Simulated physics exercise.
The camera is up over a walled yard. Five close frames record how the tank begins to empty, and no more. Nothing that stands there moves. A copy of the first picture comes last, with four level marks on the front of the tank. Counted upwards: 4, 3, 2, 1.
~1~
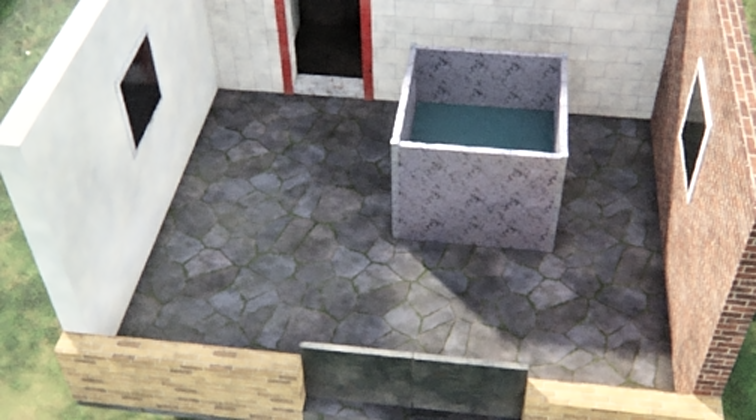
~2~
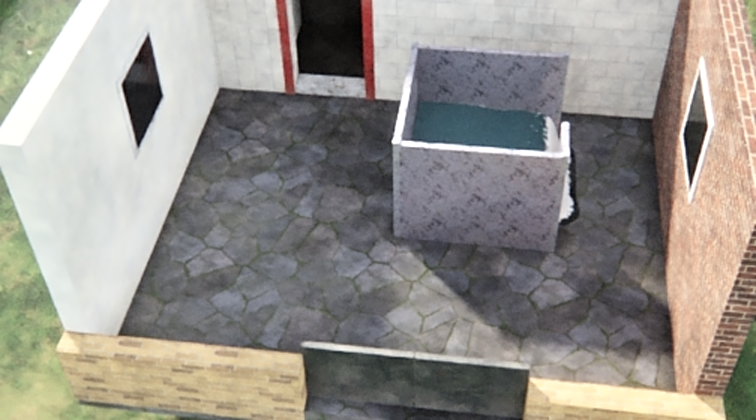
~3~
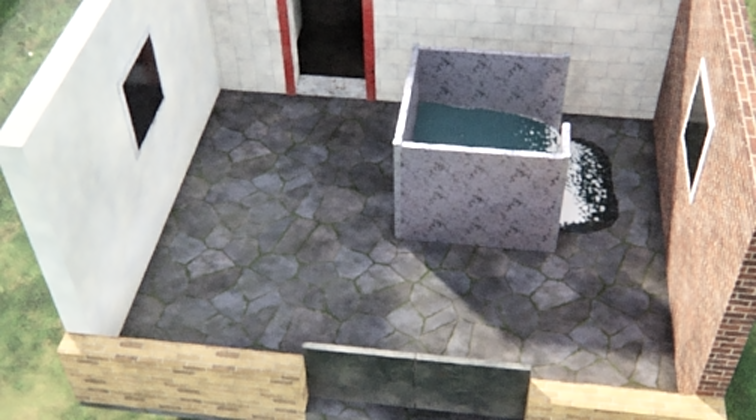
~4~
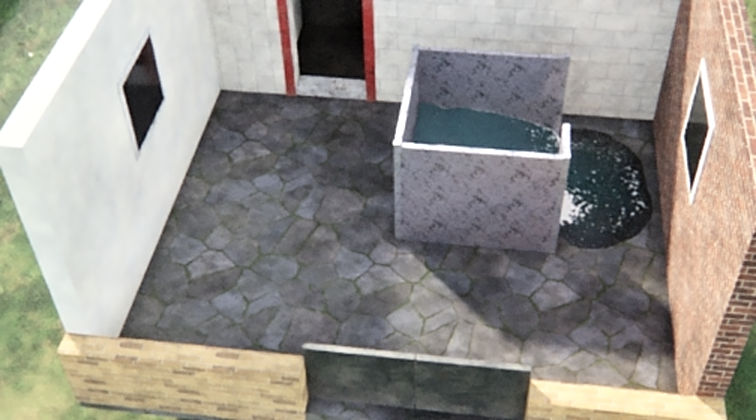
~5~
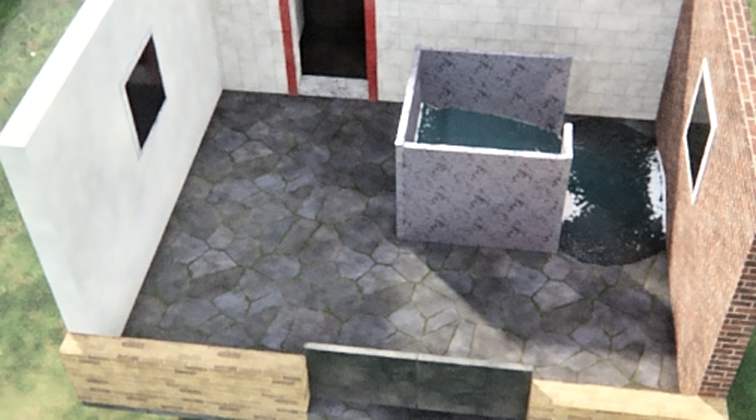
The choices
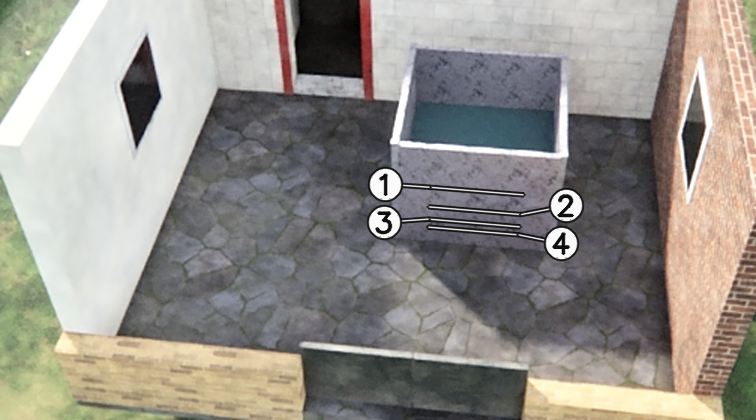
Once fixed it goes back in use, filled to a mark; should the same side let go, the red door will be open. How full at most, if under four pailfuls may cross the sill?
It is 1.
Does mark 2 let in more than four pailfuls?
No.
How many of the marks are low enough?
All of the four.
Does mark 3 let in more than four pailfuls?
No, that is safe.
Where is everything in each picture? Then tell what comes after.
In the first picture, water in the tank at rest, its middle at (480, 152); foot of the red doorway at (329, 96); shut gate at (413, 363).
In the second picture, front seen at (569, 210), 1 % of the ground wet.
In the third picture, front seen at (603, 210), 4 % of the ground wet.
In the fourth picture, front seen at (636, 222), 7 % of the ground wet.
In the fifth picture, front seen at (663, 240), 11 % of the ground wet.
On the marked copy, 1 at (476, 191); 2 at (474, 210); 3 at (473, 222); 4 at (473, 230); from the bottom up 4, 3, 2, 1.
With 1, a splash gets over, under a bucket.
With 2, nothing gets over.
With 3, nothing gets over.
With 4, nothing gets over.
